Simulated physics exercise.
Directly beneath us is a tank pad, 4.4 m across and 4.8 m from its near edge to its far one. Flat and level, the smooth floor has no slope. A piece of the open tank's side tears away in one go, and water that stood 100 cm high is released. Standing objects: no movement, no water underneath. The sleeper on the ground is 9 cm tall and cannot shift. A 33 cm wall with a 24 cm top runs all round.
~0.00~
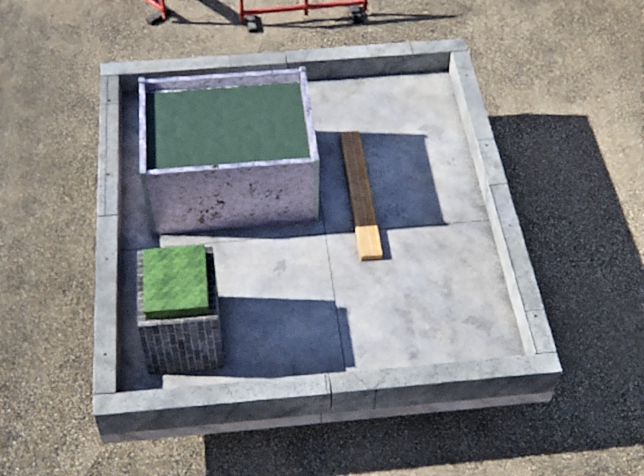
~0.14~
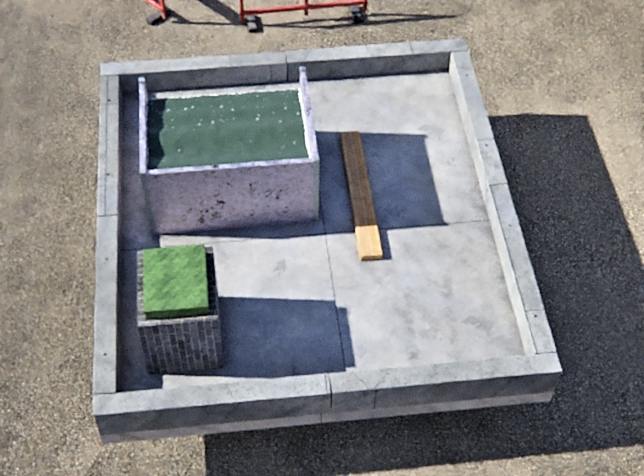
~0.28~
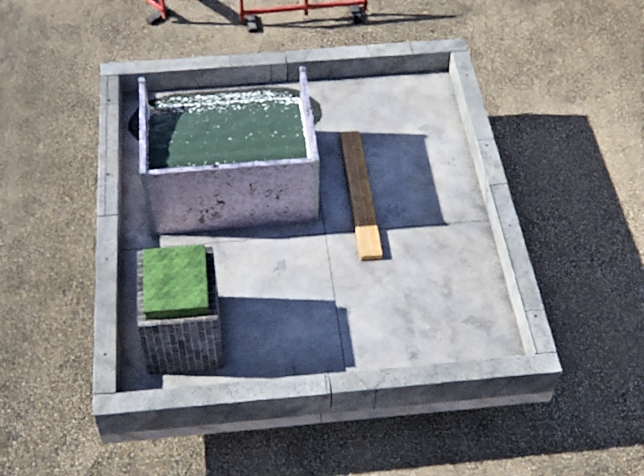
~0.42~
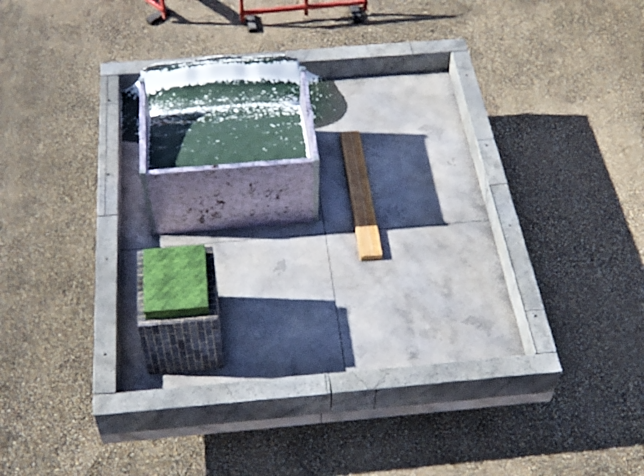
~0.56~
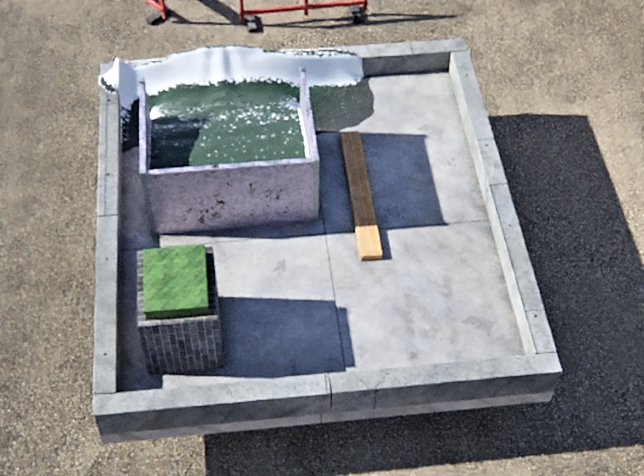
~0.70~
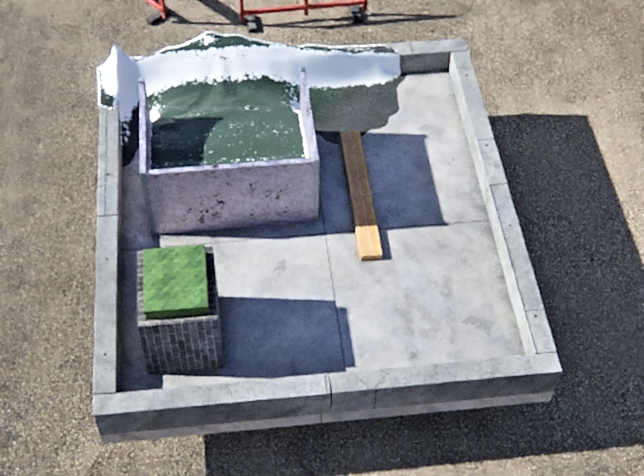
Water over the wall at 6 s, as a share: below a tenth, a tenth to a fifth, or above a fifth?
The share is above a fifth.
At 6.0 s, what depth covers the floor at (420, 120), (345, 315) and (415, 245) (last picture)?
Depth readings in turn - 11, 6, 7 cm.
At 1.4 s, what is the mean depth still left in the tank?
Some 31 cm on average.
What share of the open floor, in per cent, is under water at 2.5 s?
60 %.
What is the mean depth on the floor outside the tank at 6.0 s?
I'd put it near 9 cm.
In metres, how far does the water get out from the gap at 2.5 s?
I'd say around 4.8 m from the gap.
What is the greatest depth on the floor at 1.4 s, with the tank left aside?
Max depth: About 60 centimetres.
After 1.1 s water covers 25 % of the floor and is deepest (77 cm) near (124, 95); 14 % is over the wall.
After 1.4 s water covers 30 % of the floor and is deepest (60 cm) near (124, 105); 22 % is over the wall.
After 2.5 s water covers 55 % of the floor and is deepest (33 cm) near (124, 95); 31 % is over the wall.
After 4.0 s water covers 75 % of the floor and is deepest (26 cm) near (122, 407); 32 % is over the wall.
After 6.0 s water covers 80 % of the floor and is deepest (18 cm) near (509, 314); 32 % is over the wall.
